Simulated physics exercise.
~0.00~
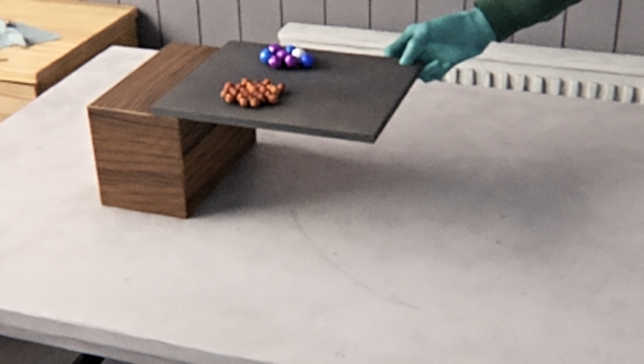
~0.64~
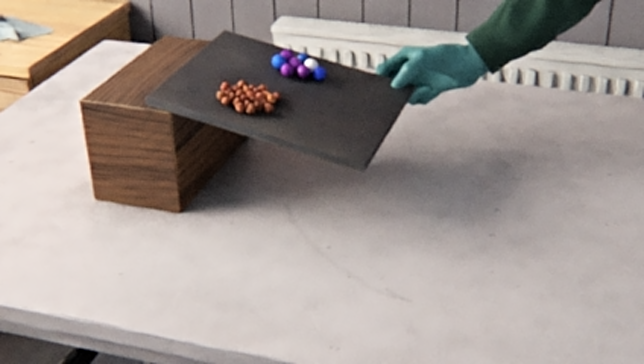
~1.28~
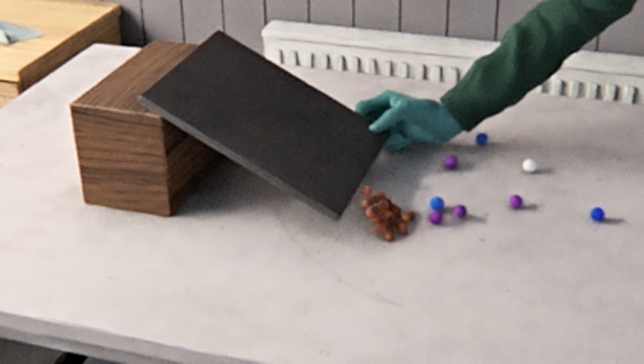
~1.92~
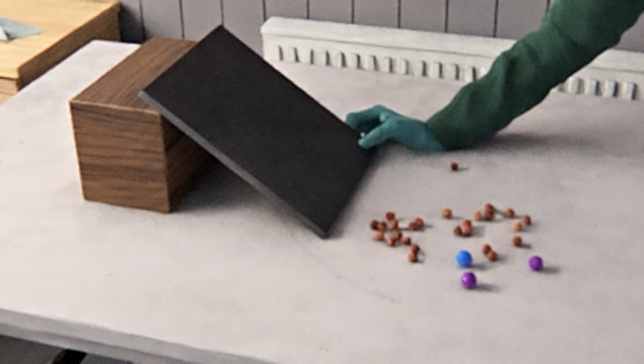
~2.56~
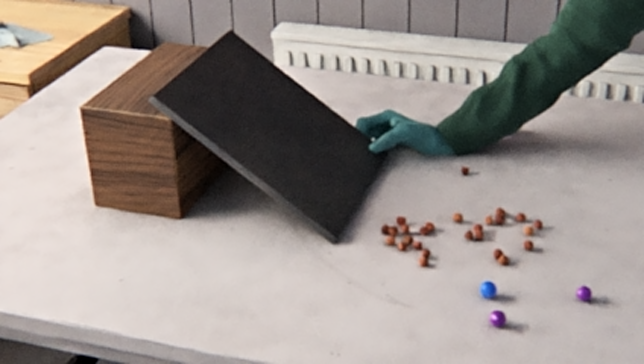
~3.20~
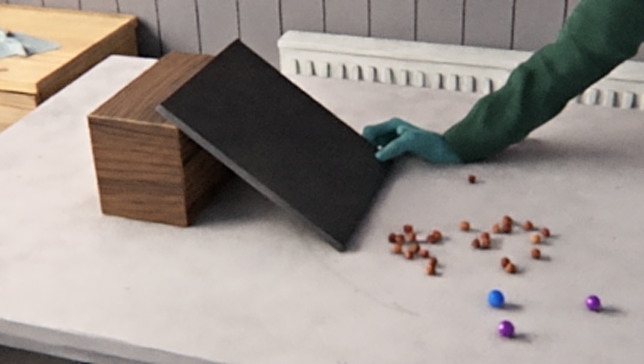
At the start, a gloved hand in a green sleeve holds the right end of a dark board whose left end rests on a wooden block, with a heap of small reddish-brown pieces in front and a cluster of blue, purple and white balls behind. The hand lowers its end, and both groups stay put while the slope is gentle. As it steepens, the balls roll off and scatter rightward across the pale table, while the brown pieces slide to the board's lower edge. The board's end then comes down onto the table, and the brown pieces spread out beyond it. Finally, they lie scattered near its foot, with only three balls visible, mostly farther out.
